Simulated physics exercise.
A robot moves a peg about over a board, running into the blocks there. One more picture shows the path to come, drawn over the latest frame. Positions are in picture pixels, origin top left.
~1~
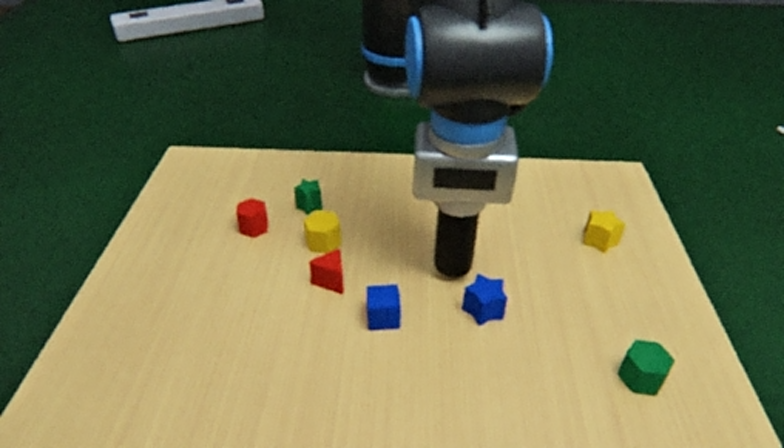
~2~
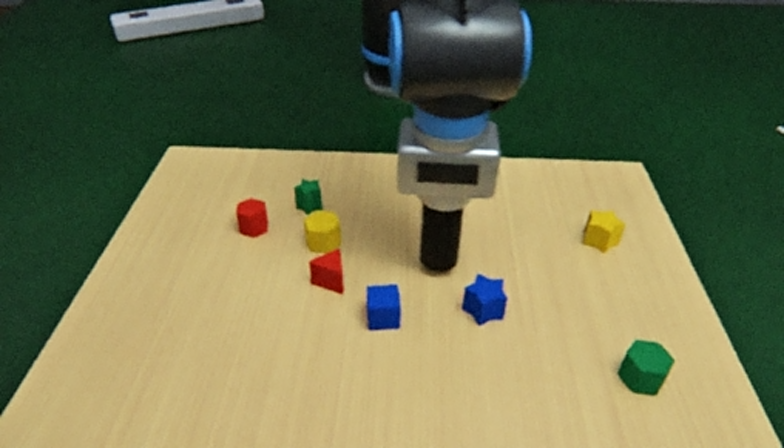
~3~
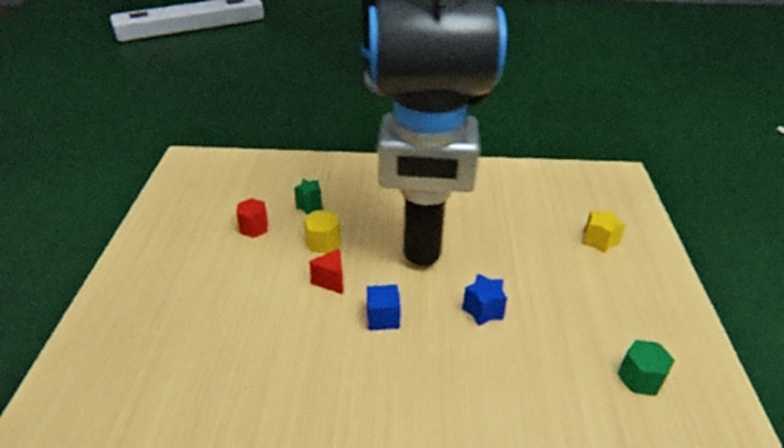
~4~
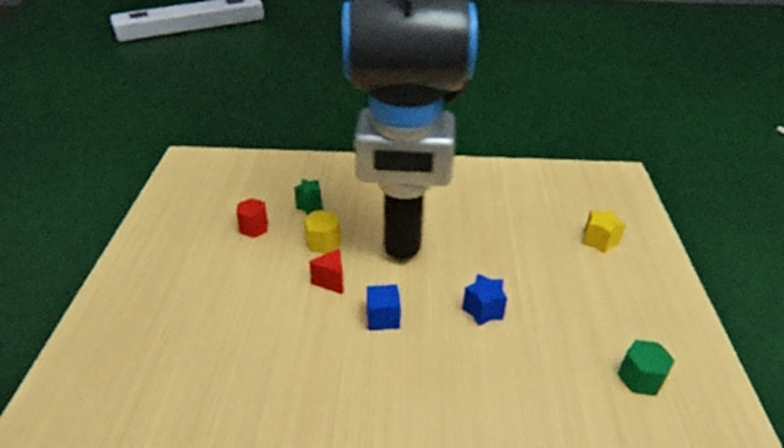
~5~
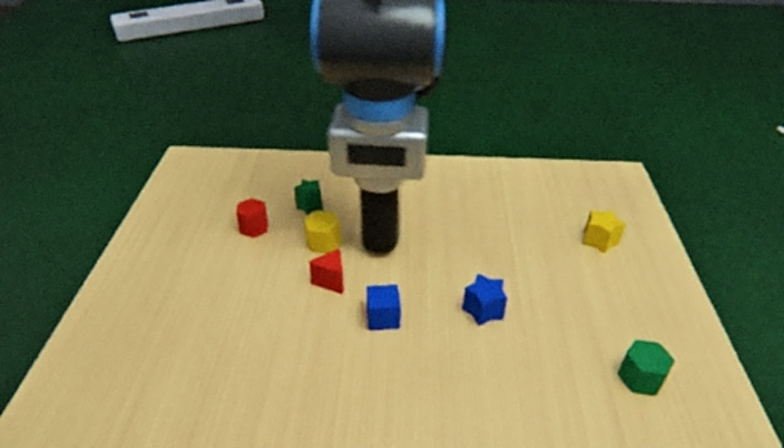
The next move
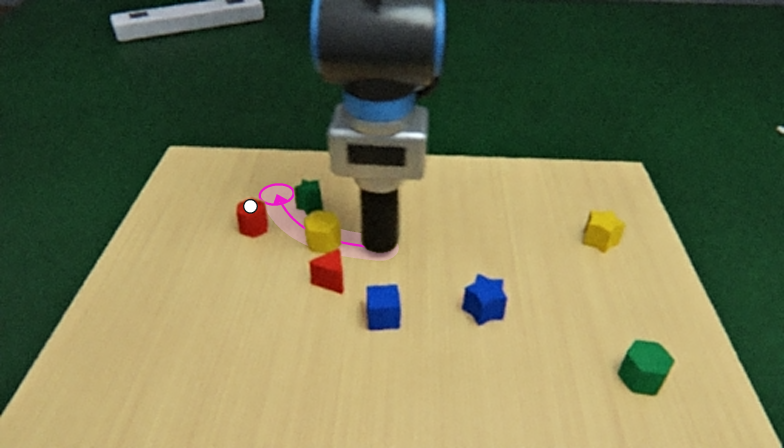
A robot arm moves its black peg left above the board while the blocks stay still.
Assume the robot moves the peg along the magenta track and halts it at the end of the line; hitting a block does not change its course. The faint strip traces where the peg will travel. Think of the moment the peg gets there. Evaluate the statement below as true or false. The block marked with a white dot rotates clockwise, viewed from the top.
The statement is true.
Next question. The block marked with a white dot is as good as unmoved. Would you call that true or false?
False
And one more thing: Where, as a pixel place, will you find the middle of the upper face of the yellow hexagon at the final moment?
Roughly at (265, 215).
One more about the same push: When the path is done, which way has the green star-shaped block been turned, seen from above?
Answer: Clockwise.
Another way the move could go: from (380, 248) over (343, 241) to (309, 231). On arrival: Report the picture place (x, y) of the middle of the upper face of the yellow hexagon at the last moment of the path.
At pixel (272, 217).
The drawn path runs from (380, 248) by way of (331, 240) and (294, 220) to (277, 194); the dot is on the red hexagon.
The first path, step by step. One third of the way, peg at (330, 232); yellow hexagon at (291, 217), turned 15° anticlockwise.
Two thirds of the way, peg at (293, 213); red hexagon at (239, 207), turned 35° clockwise; green star-shaped block at (307, 181), turned 30° clockwise; yellow hexagon at (264, 215), turned 75° anticlockwise.
At the end, peg at (276, 187); red hexagon at (239, 207), turned 35° clockwise; green star-shaped block at (306, 175), turned 105° clockwise; yellow hexagon at (265, 215), turned 75° anticlockwise; red triangular block not moved.
